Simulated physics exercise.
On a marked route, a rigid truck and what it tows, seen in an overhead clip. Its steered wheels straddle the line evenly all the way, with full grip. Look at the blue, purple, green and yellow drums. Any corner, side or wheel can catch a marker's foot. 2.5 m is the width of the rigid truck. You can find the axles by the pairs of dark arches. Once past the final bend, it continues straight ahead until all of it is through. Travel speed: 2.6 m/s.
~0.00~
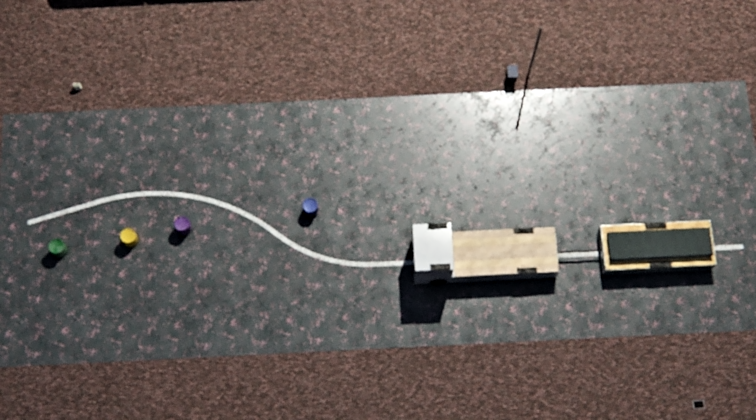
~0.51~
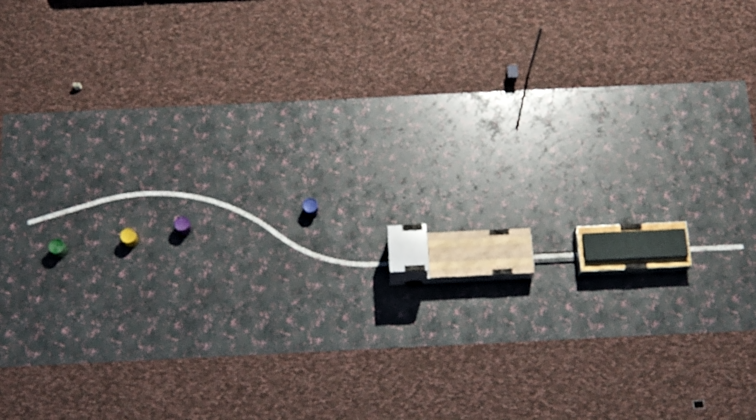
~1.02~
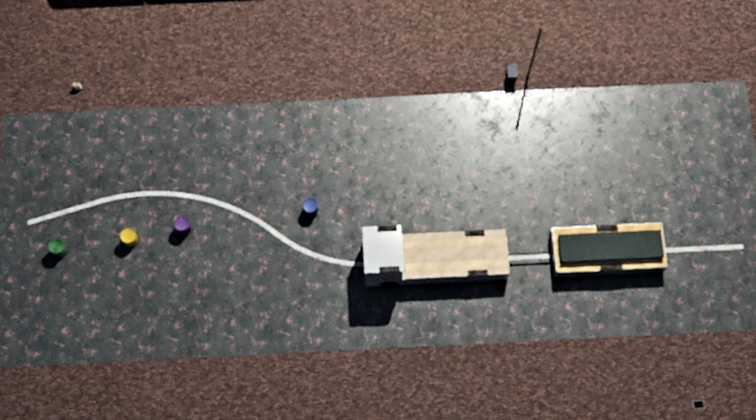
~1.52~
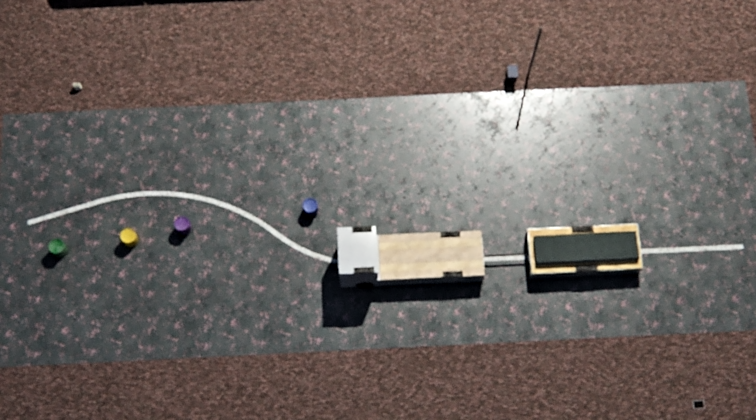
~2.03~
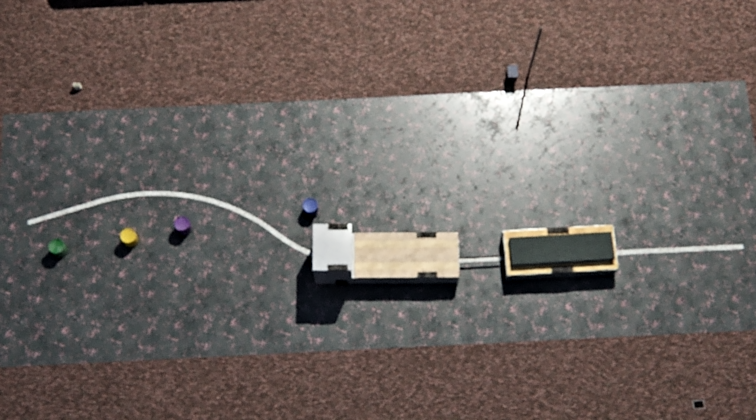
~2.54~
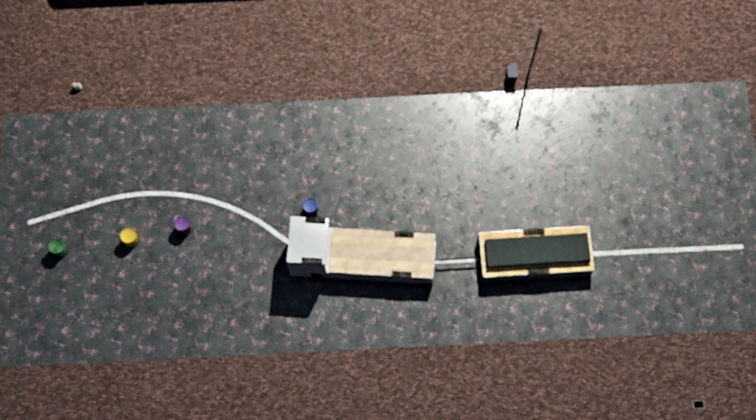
A dark, speckled strip of paving with a curving white line lies between reddish-brown ground, seen from directly overhead by a still camera. Green, yellow and purple drums stand below the line at left, a blue one above it nearer the middle, and a white-cabbed truck with a tan bed tows a dark-topped, yellow-edged trailer. The truck rolls steadily left along the line, then angles slightly upward beside the blue drum, the trailer following.
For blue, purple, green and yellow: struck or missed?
In the end blue gets bumped. Purple gets bumped. Green gets bumped. Yellow gets bumped.
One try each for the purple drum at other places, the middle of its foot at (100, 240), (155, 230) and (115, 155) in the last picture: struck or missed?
Results in order - collision, collision, no collision.
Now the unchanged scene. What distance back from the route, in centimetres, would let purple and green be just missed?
For purple around 80, for green around 30.
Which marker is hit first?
First one: Blue.
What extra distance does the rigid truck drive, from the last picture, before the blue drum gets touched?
Roughly 3.0 metres more.
After 3.8 s, the last axle is at (480, 254) of the last picture, on the line; the rigid truck has hit blue.
After 6.0 s, the last axle is at (374, 242) of the last picture, 90 cm off the line; the rigid truck has hit purple.
After 10.2 s, the last axle is at (185, 206) of the last picture, 100 cm off the line; the trailer has hit yellow.
After 11.8 s, the last axle is at (111, 211) of the last picture, 115 cm off the line; the trailer has hit green.
After 14.9 s, the last axle is out of the picture, 30 cm off the line; 4 of 4 struck in all.
